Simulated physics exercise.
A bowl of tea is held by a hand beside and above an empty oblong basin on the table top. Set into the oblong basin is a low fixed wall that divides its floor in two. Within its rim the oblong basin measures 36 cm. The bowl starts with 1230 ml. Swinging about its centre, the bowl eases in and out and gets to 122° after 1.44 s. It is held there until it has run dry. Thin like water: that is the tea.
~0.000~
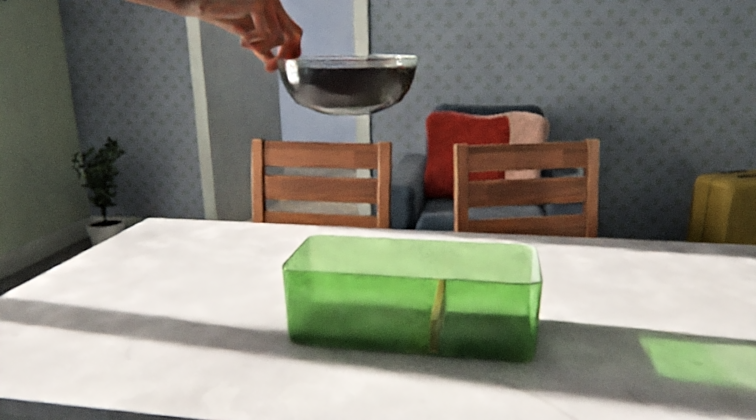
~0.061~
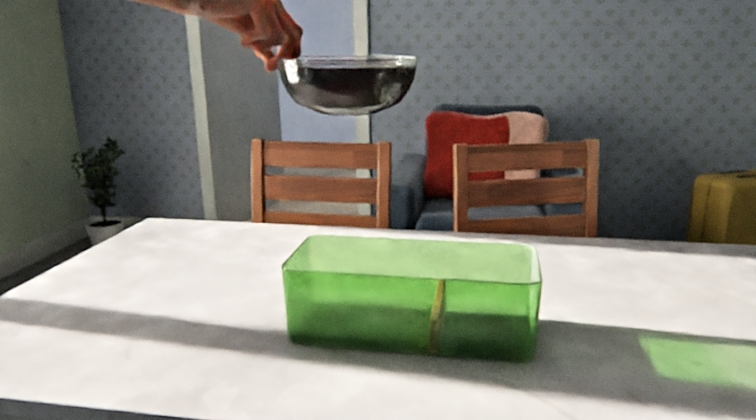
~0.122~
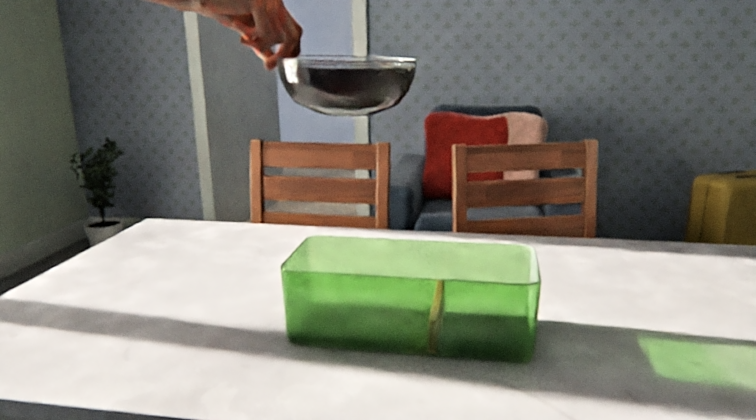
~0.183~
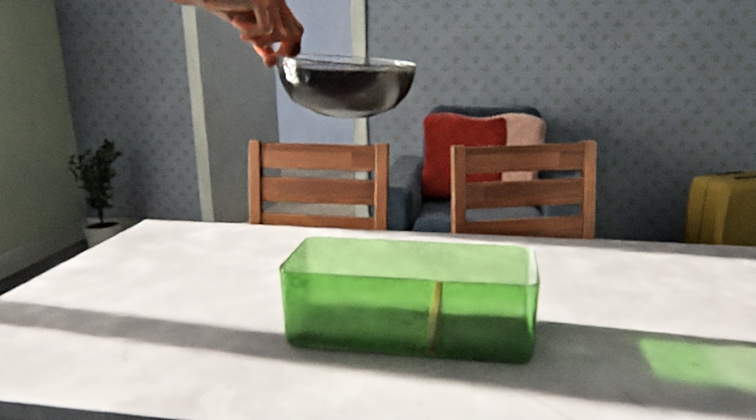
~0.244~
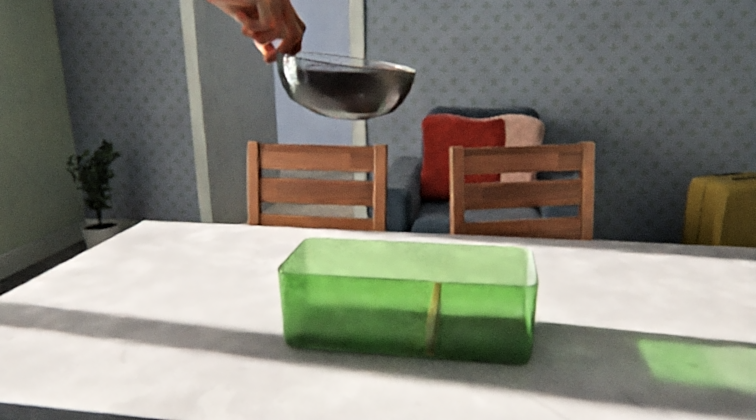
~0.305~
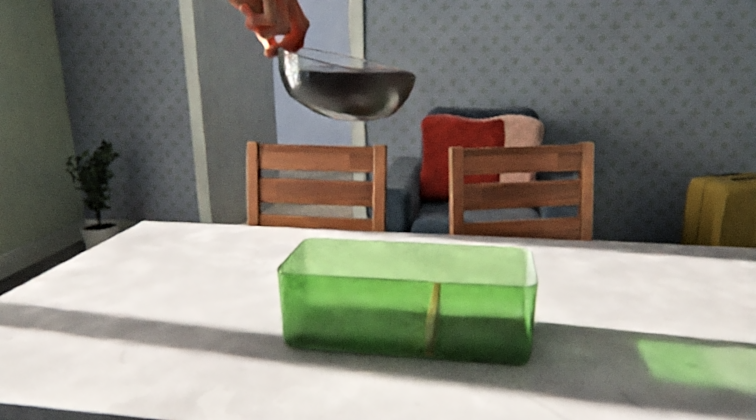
A hand slowly tilting a clear glass bowl of dark liquid slightly rightward above a green oblong basin on a white table.
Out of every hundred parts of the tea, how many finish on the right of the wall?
About 73 in every hundred.
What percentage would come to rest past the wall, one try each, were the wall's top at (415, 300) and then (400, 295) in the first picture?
80 per cent first, 85 per cent second.
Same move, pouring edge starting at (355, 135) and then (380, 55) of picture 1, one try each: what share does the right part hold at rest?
Respectively 5 and 60 %.
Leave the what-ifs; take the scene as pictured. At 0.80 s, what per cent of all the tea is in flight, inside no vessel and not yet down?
At that moment, about 50 percent.
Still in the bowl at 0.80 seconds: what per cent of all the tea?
Roughly 24 per cent.
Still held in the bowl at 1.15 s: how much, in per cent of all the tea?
Remaining share: Approx. 0 %.
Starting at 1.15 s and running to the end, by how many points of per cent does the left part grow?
5 %.
After 0.80 s the tilt is 71° and 24 per cent is still to pour, 1 is left of the wall and 23 right of it.
After 1.15 s the tilt is 111° and 0 per cent is still to pour, 17 is left of the wall and 74 right of it.
After 1.53 s the tilt is 122° and 0 per cent is still to pour, 22 is left of the wall and 73 right of it.
After 1.94 s the tilt is 122° and 0 per cent is still to pour, 22 is left of the wall and 73 right of it.
In the end 22 per cent lies left of the wall, 73 right of it and 6 outside.
